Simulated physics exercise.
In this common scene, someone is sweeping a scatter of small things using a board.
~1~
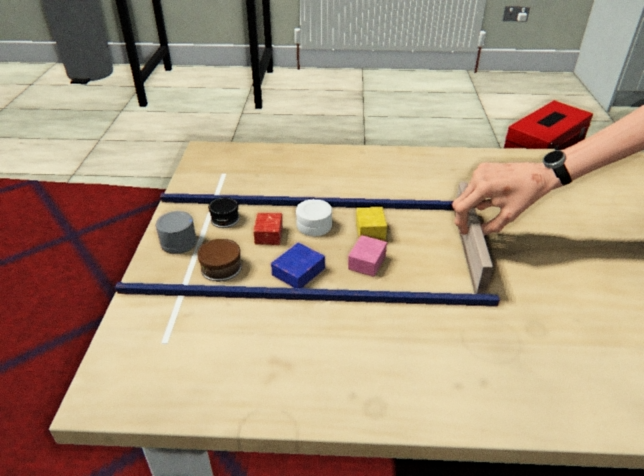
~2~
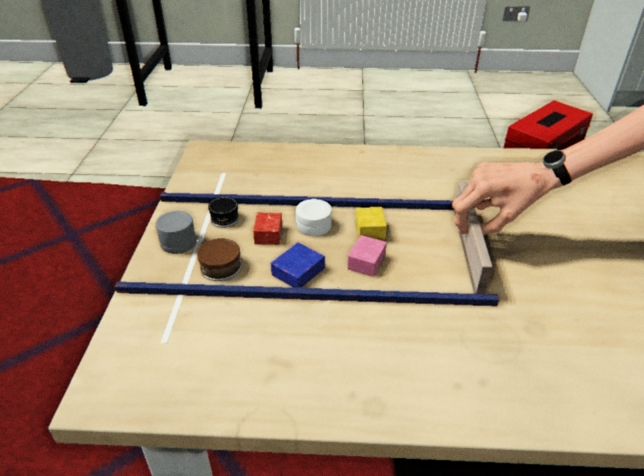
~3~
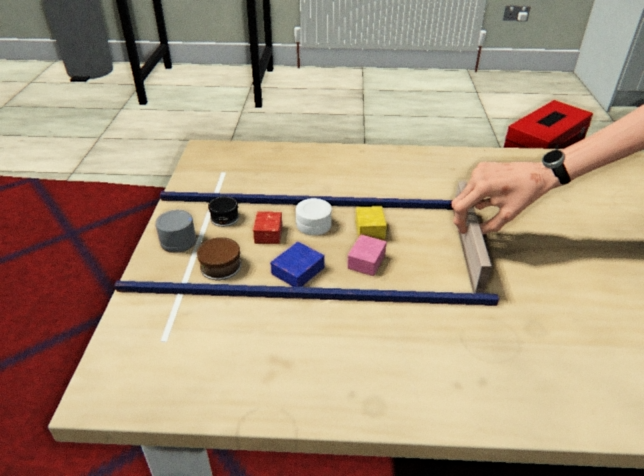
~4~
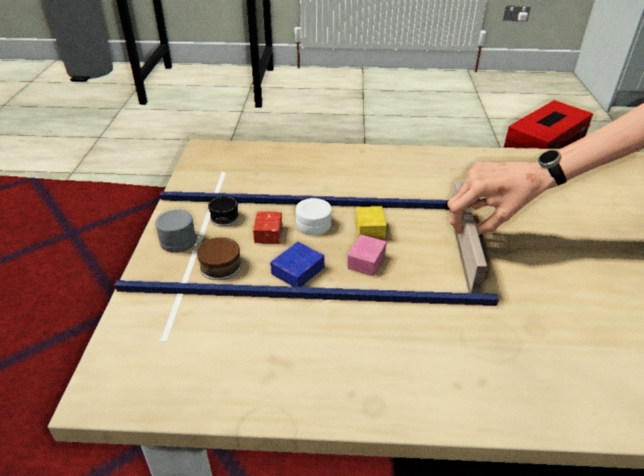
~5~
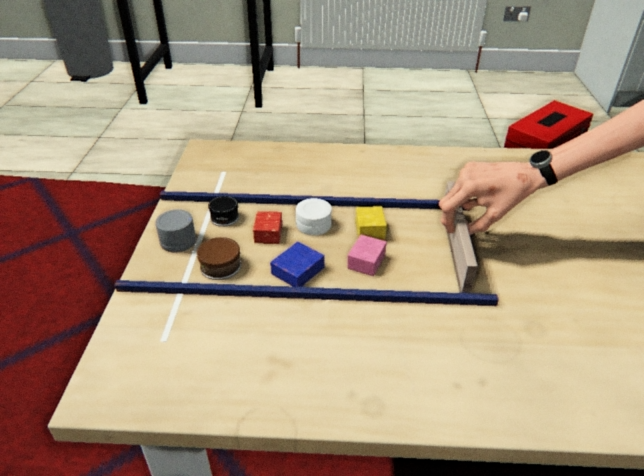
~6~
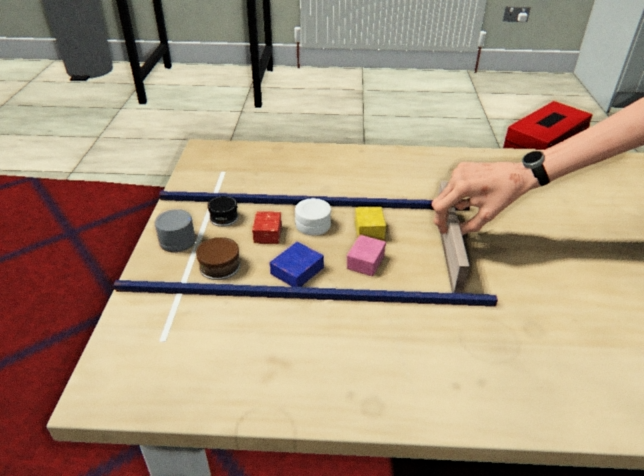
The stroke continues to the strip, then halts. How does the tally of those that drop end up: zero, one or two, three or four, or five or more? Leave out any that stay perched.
Once the push stops, three or four will be gone from the table.
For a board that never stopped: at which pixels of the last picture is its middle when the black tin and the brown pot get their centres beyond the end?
Approx. (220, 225) / approx. (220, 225) for the other.
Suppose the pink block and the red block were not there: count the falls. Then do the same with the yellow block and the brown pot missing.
I'd say 1 the first time and 0 the second time.
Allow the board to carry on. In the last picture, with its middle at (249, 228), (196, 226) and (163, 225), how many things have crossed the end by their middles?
0, 3 and 6.
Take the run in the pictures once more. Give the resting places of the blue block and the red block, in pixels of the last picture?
Blue block: (141, 264); red block: (156, 232).
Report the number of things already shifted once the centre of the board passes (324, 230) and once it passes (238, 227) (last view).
At the first point the count is 5, at the second it's 8.
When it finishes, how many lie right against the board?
Contact count: 2.
Early on, none off yet; grey lid at rest near (175, 231); black tin at rest near (223, 211); brown pot at rest near (219, 258).
A while later, none off yet; grey lid at rest near (175, 231); black tin at rest near (223, 211); brown pot at rest near (217, 258).
Further along, none off yet; grey lid travelled a little near (165, 230); black tin travelled well along near (176, 208); brown pot travelled about its own width near (151, 258).
Finally, the number that fall off is three or four; lost, brown pot, black tin and grey lid.
